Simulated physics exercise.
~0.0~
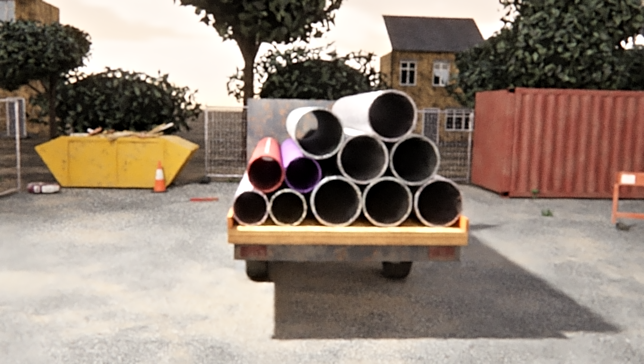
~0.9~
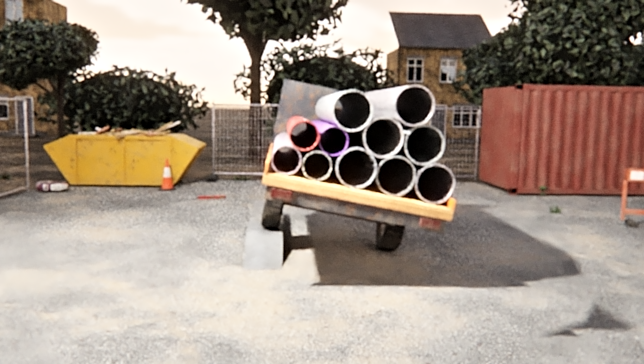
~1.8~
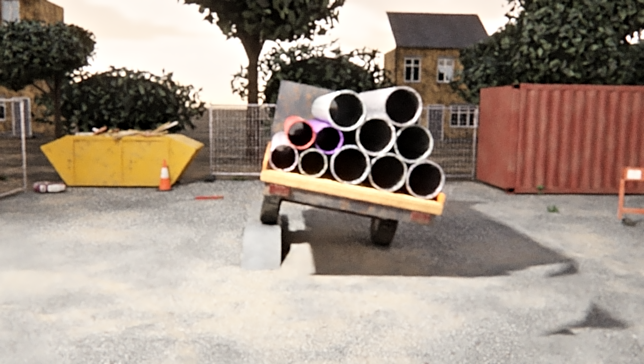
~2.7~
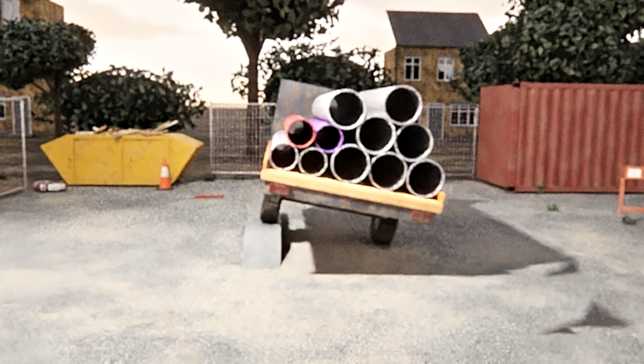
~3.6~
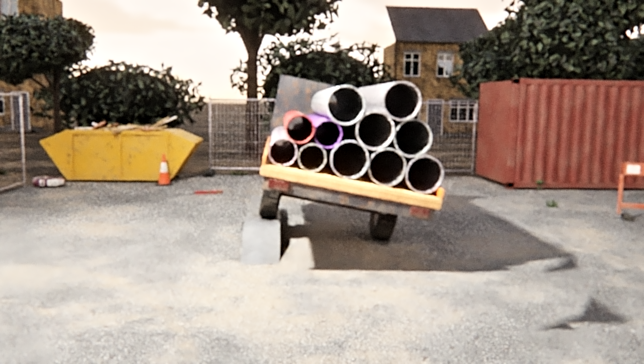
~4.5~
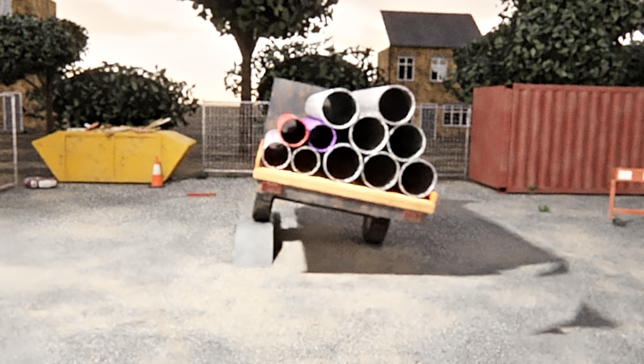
The video shows a trailer stacked with grey pipes, a red one and a purple one among them, in a gravel yard. One wheel mounts a kerb, tilting the deck down to the right, and the trailer stops leaning with every pipe, including the red and purple, still aboard.
